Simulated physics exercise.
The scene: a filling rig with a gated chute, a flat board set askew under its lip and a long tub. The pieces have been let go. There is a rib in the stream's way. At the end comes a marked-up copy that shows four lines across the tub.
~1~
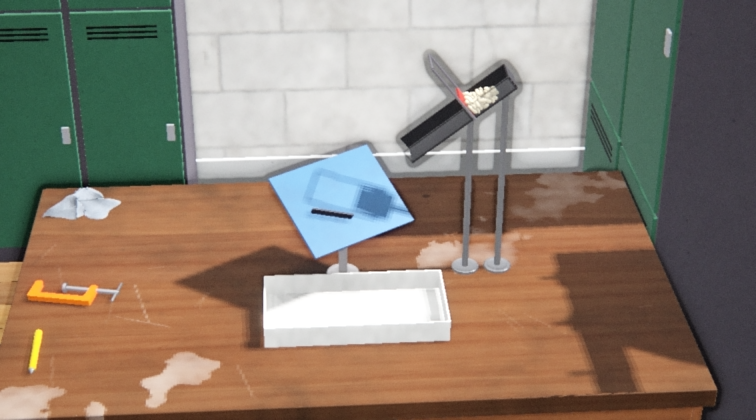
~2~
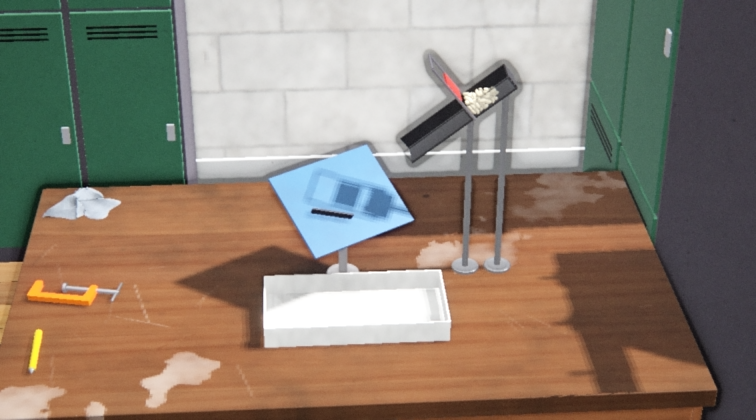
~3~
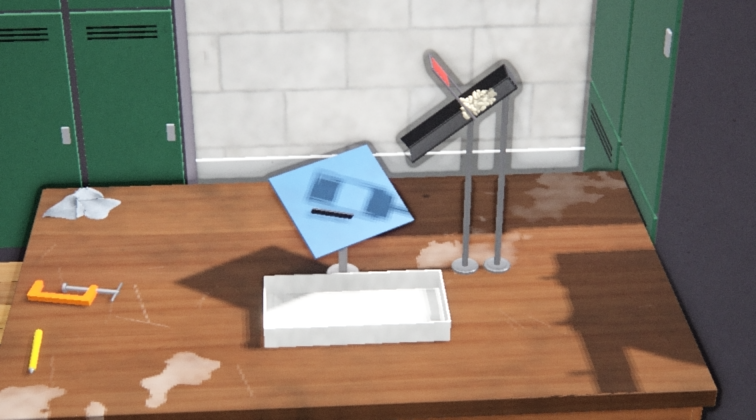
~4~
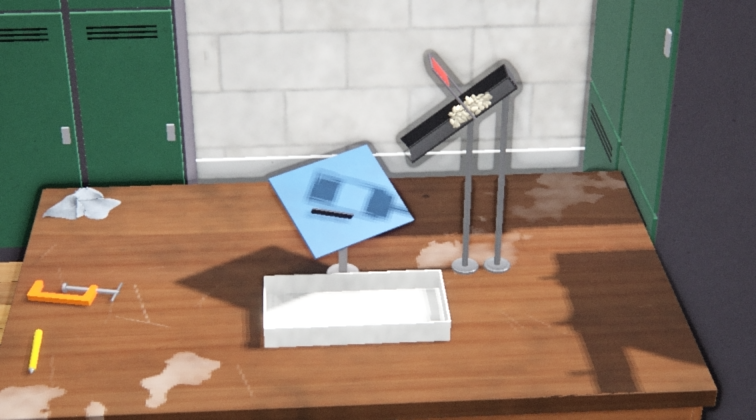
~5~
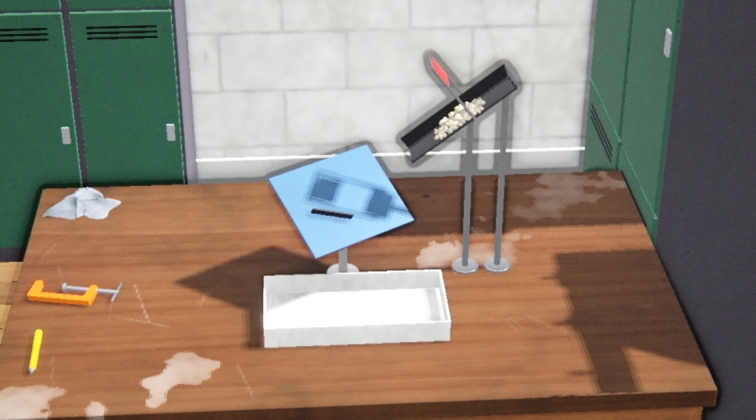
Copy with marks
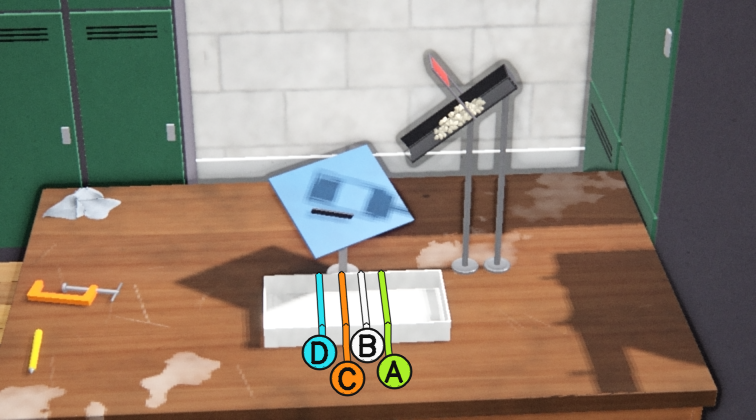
A small heap of white beans begins sliding down a dark, sloping chute on twin grey posts after a red gate draws back up and to the left, while the camera stays still. Below sit a tilted blue board with a short dark rib and an empty white tub. Seen from slightly above, the scratched wooden workbench holds an orange clamp, yellow pencil and crumpled cloth, before green lockers and pale blocks.
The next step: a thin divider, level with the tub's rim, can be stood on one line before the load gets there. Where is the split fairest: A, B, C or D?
Take A.
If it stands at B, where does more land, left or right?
More lands on the right.
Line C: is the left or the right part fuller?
Right.
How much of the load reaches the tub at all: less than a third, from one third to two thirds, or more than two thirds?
About that: More than two thirds.
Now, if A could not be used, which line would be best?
It is B.
On the marked copy, line A crosses the front rim at (387, 324); line B crosses the front rim at (366, 324); line C crosses the front rim at (345, 325); line D crosses the front rim at (322, 326).
With A, of what is caught, close to half on the left of the divider, close to half on the right.
With B, of what is caught, close to a quarter on the left of the divider, the bulk on the right.
With C, of what is caught, only a few on the left of the divider, all but a few on the right.
With D, of what is caught, none at all on the left of the divider, the whole lot on the right.
